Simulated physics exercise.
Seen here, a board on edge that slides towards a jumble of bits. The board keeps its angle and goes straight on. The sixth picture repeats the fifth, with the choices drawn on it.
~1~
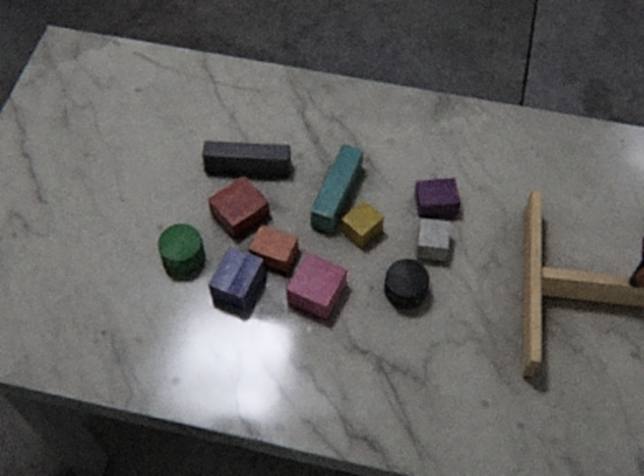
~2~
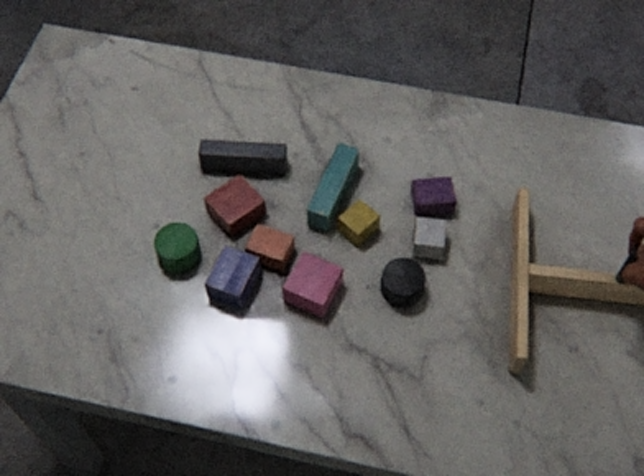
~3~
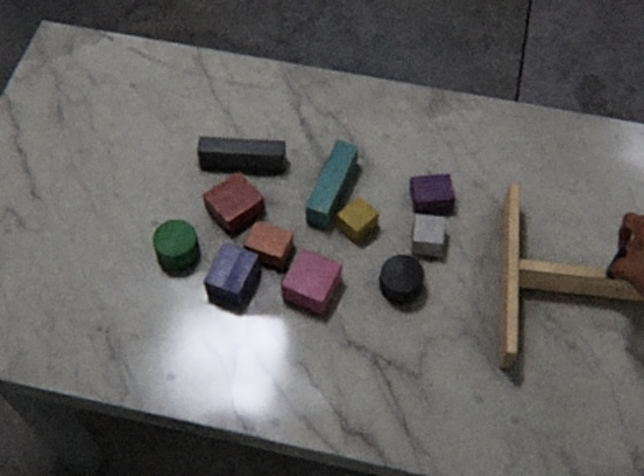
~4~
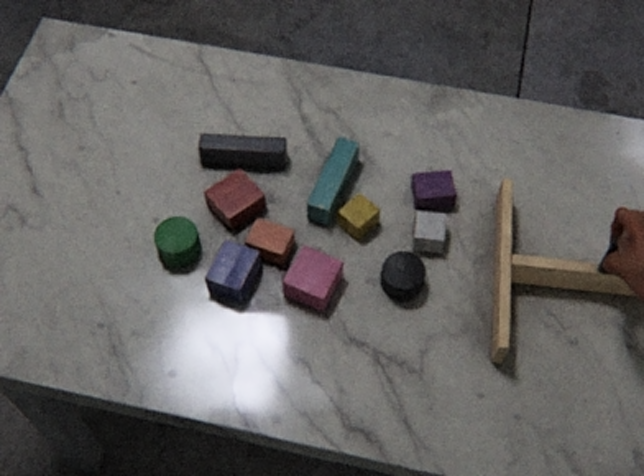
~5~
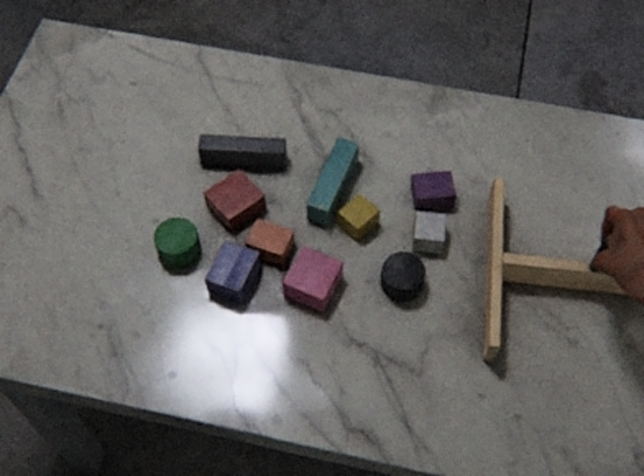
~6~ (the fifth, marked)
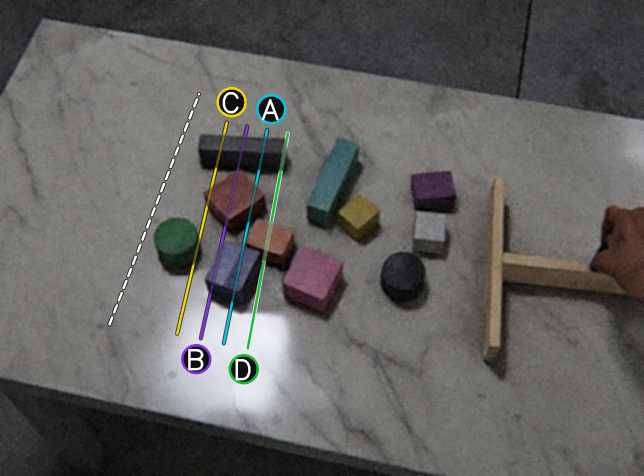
On a marble table, a hand slid a wooden board on a handle slowly leftward, closer to a scatter of coloured blocks and round pieces, which stayed in their places without being touched.
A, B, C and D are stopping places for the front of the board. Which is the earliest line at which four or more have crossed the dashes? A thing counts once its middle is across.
C.
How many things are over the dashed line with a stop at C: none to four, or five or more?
Five or more.
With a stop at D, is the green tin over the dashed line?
No.
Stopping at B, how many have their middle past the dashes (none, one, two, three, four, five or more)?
Three.
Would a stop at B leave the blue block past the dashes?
By then, no.
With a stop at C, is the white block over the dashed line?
No.
On the marked copy, A at (247, 229); B at (226, 225); C at (204, 220); D at (269, 233); the dashed line at (158, 200).
Taking C. A third of the way, board (388, 236); green tin (178, 243); grey bar (243, 152); none across.
Two thirds of the way, board (283, 216); grey bar (185, 138); red block (178, 194); none across.
When it is over, board (204, 201); grey bar (121, 117); red block (106, 189); six across.
As for the rest, A gets only three across; B gets only three across; D gets only one across.
